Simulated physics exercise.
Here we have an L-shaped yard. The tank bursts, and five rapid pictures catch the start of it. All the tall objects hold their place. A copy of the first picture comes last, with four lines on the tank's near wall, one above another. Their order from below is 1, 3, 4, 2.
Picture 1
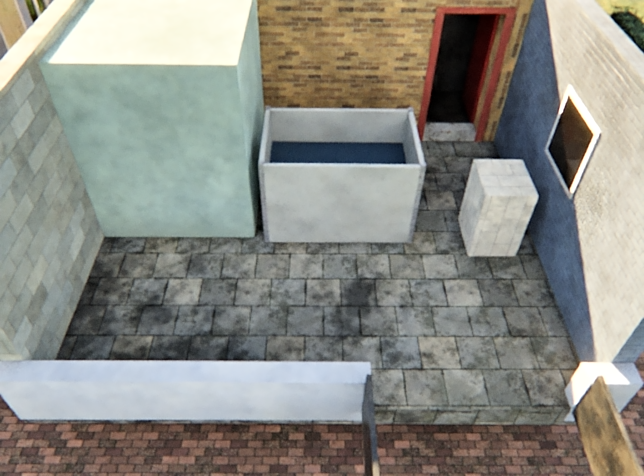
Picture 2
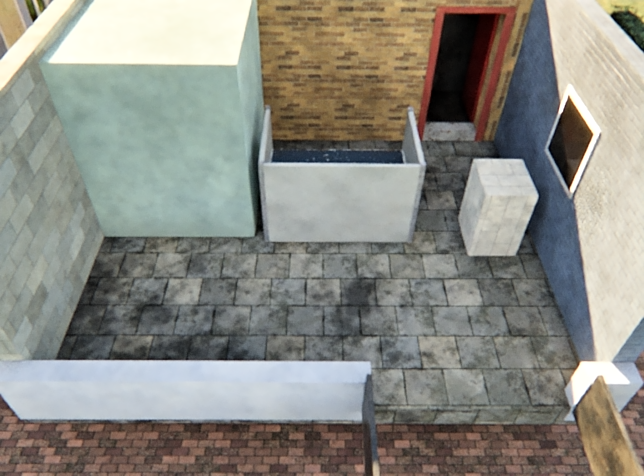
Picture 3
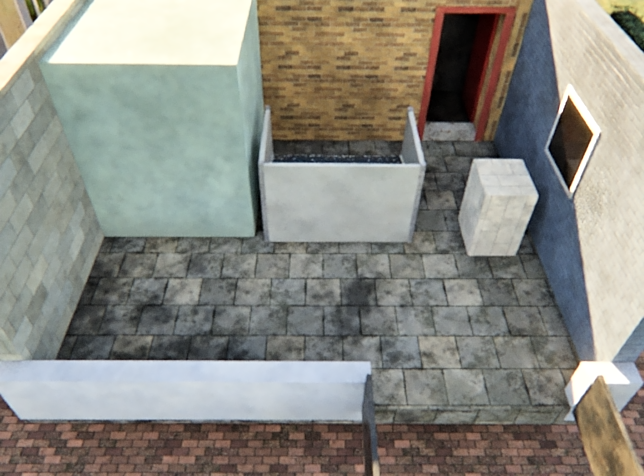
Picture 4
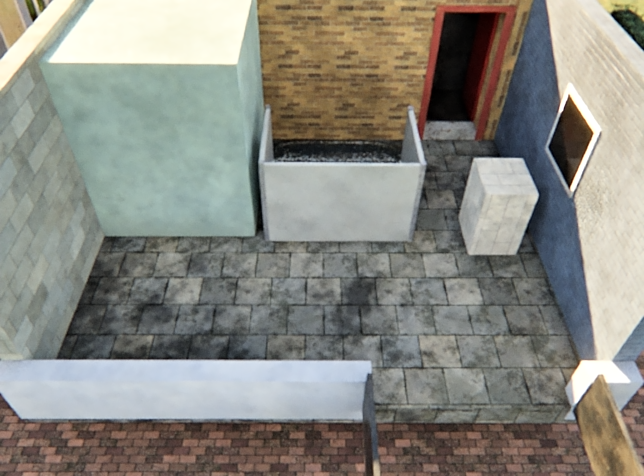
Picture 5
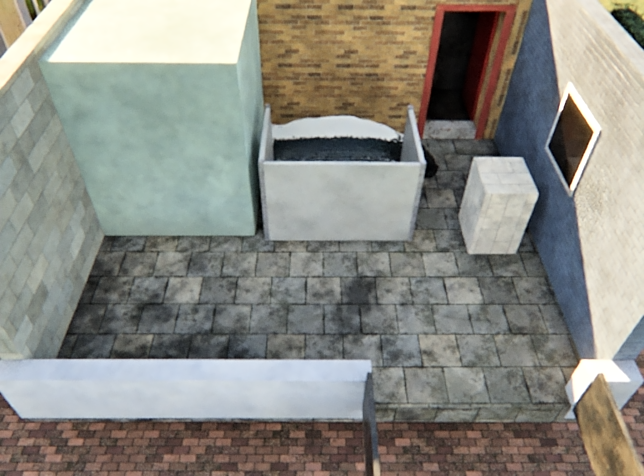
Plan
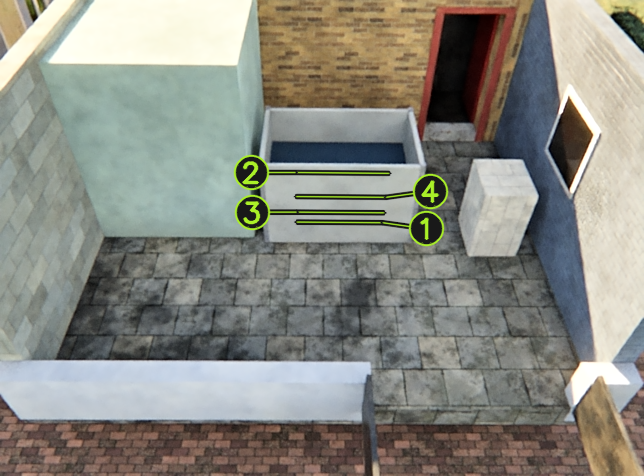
The pale tank's back wall disappeared from view, and the dark water inside dropped low and spread toward the brick wall behind it, before a small dark patch showed near the red doorway.
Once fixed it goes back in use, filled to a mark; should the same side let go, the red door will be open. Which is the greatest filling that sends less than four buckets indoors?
The limit is 4.
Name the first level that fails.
Level 2.
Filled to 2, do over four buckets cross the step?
Yes, that goes wrong.
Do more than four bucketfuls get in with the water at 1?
No, that is safe.
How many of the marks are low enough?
Three of the four.
On the marked copy, 1 at (339, 222); 2 at (342, 172); 3 at (340, 212); 4 at (341, 196); from the bottom up 1, 3, 4, 2.
With 1, nothing gets over.
With 2, about 10 bucketfuls get in.
With 3, nothing gets over.
With 4, a bucket or two gets in.
